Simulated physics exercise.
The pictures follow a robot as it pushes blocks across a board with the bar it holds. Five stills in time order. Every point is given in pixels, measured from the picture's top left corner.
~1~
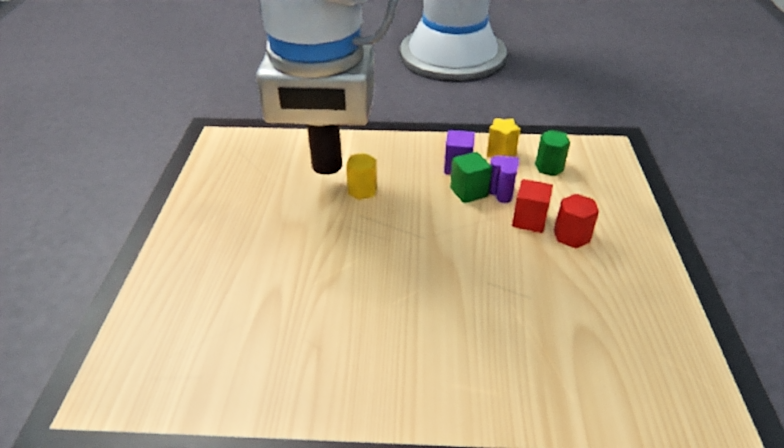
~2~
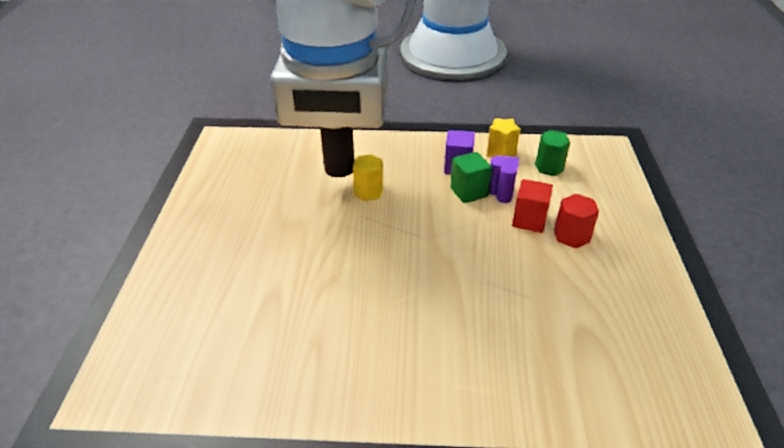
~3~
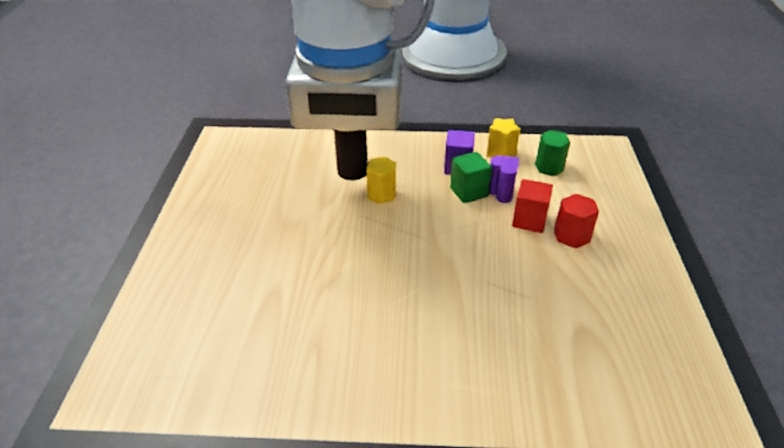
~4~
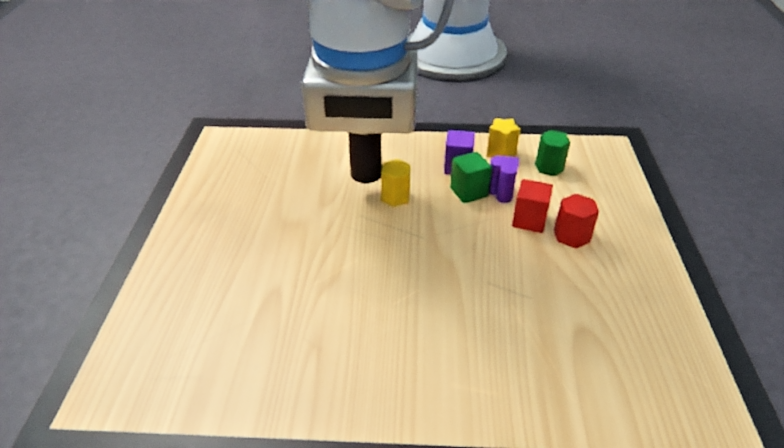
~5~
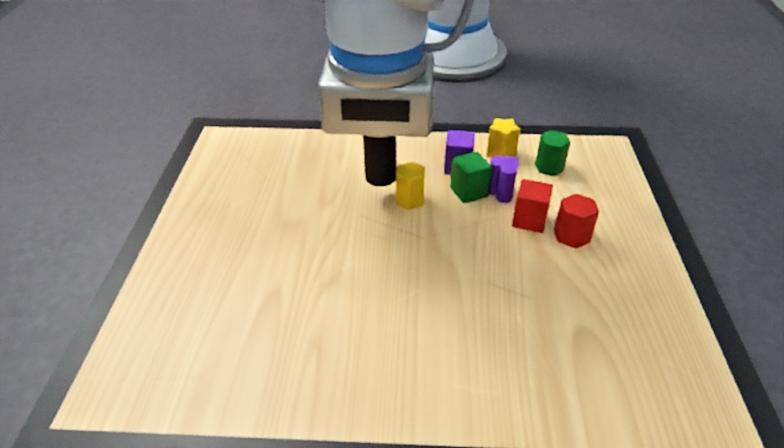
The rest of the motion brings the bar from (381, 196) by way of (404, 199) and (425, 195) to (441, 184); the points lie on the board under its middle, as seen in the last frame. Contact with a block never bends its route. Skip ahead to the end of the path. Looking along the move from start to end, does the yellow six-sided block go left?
No, that is not what happens.
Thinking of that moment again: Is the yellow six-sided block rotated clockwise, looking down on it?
The answer is yes.
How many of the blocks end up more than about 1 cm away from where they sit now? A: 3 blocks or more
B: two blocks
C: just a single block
The correct letter is C.
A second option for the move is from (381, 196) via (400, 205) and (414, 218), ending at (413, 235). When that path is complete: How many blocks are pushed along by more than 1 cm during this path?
The number will come to 1.
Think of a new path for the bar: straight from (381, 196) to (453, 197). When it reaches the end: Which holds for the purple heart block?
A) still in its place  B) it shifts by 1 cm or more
Letter B.
What follows on the original path. Halfway along, bar (417, 180); yellow six-sided block (447, 175), turned 15° clockwise.
At the end, bar (442, 166); yellow six-sided block (456, 175), turned 35° clockwise; purple four-sided block unmoved; green four-sided block (477, 162); purple heart block (509, 162).
